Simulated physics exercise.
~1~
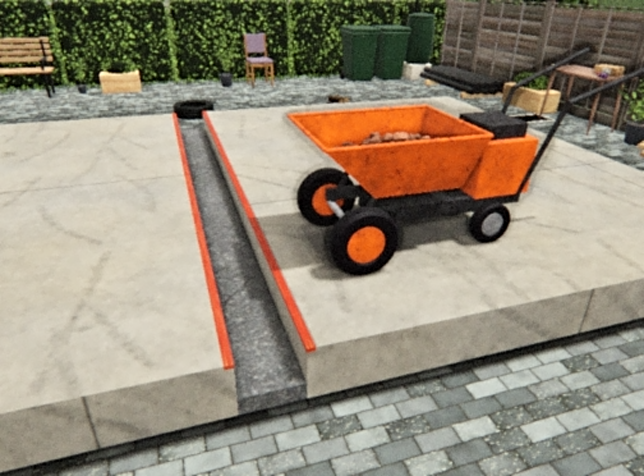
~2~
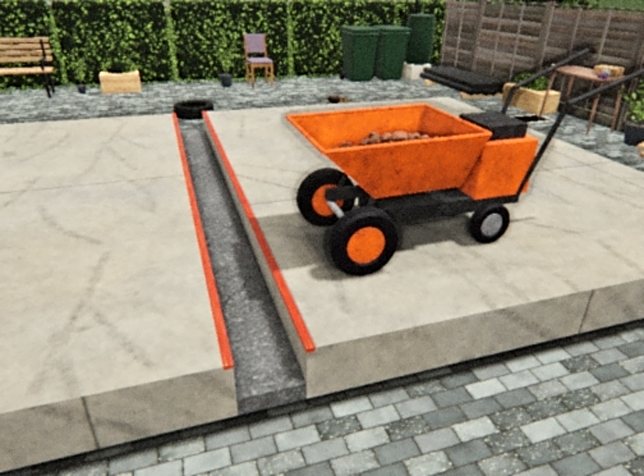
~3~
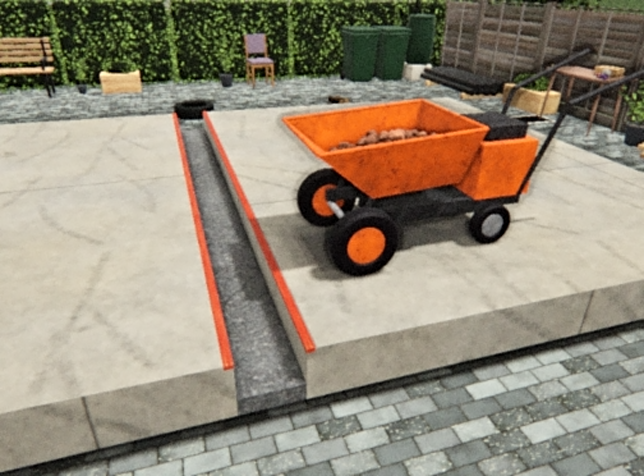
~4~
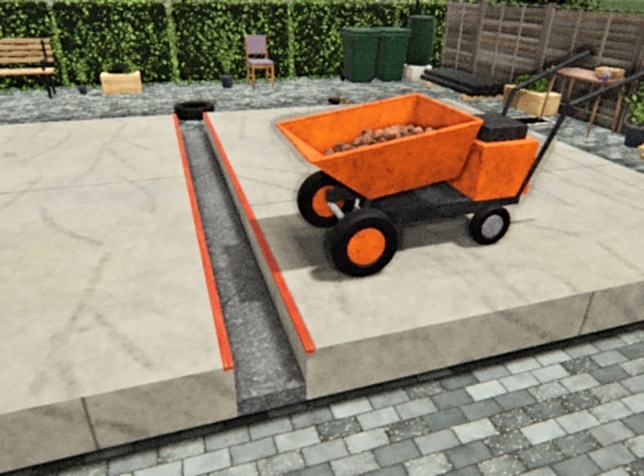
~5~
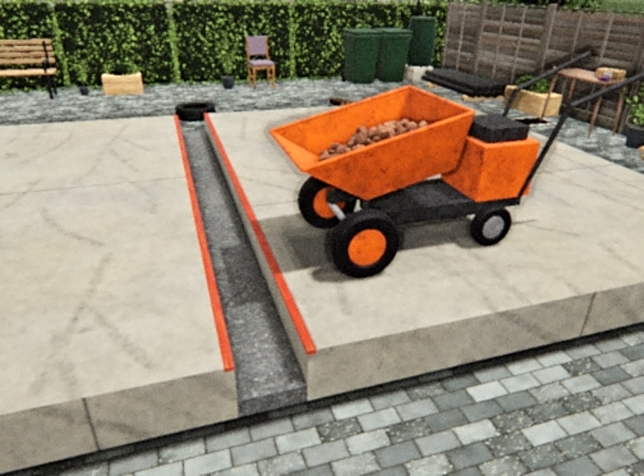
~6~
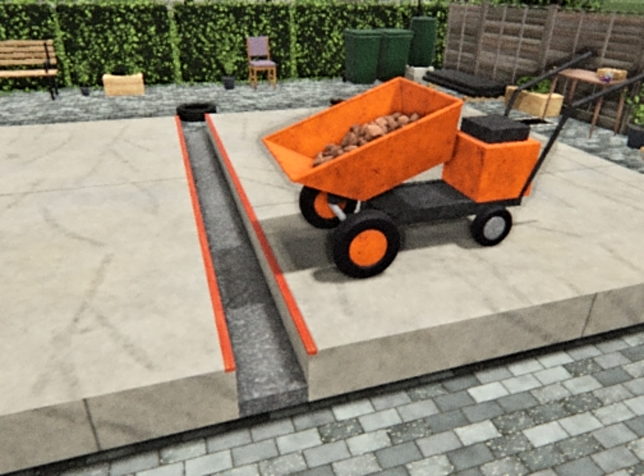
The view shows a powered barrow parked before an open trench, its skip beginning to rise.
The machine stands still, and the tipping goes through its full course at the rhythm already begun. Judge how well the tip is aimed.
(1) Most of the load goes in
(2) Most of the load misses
Most of the load goes in (1).
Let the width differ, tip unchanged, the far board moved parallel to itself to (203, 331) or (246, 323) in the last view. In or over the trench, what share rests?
Lab note: Case 1 near 100 percent, case 2 near 50 percent.
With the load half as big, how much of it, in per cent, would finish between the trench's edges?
100 per cent, roughly.
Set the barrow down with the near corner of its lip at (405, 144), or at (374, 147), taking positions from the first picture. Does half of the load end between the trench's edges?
Case one - a minority; case two - a majority.
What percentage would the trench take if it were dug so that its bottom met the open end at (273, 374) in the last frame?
I'd say roughly 60 in a hundred.
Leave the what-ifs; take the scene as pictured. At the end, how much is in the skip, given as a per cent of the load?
I'd say close to 0 percent.
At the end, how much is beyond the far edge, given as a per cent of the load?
Roughly 10 percent.
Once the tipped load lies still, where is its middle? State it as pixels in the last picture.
Roughly pixel (237, 283).
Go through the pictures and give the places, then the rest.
In the first frame, lip of the skip at (326, 151), level; top of the load at (403, 146), lumps of rubble; first edge of the trench at (295, 311); far edge at (220, 325), the trench over half as wide as the skip, and about half as deep as wide.
In the second frame, lip of the skip at (324, 153), level; top of the load at (402, 145).
In the third frame, lip of the skip at (319, 156), tipped barely; top of the load at (408, 145).
In the fourth frame, lip of the skip at (311, 162), tipped a little; top of the load at (403, 141).
In the fifth frame, lip of the skip at (303, 170), tipped a little; top of the load at (411, 137).
In the sixth frame, lip of the skip at (293, 181), tipped clearly; top of the load at (403, 132); first edge of the trench at (296, 314); far edge at (221, 328).
Soon after the last picture, skip tipped steeply; all in the skip.
A little later, skip tipped right over; most in the skip; about a quarter in or heaped over the trench; a stray few beyond it.
Later still, skip tipped right over; a stray few in the skip; most in or heaped over the trench; a small part beyond it.
At rest, skip tipped right over; nearly all in or heaped over the trench; a small part beyond it.
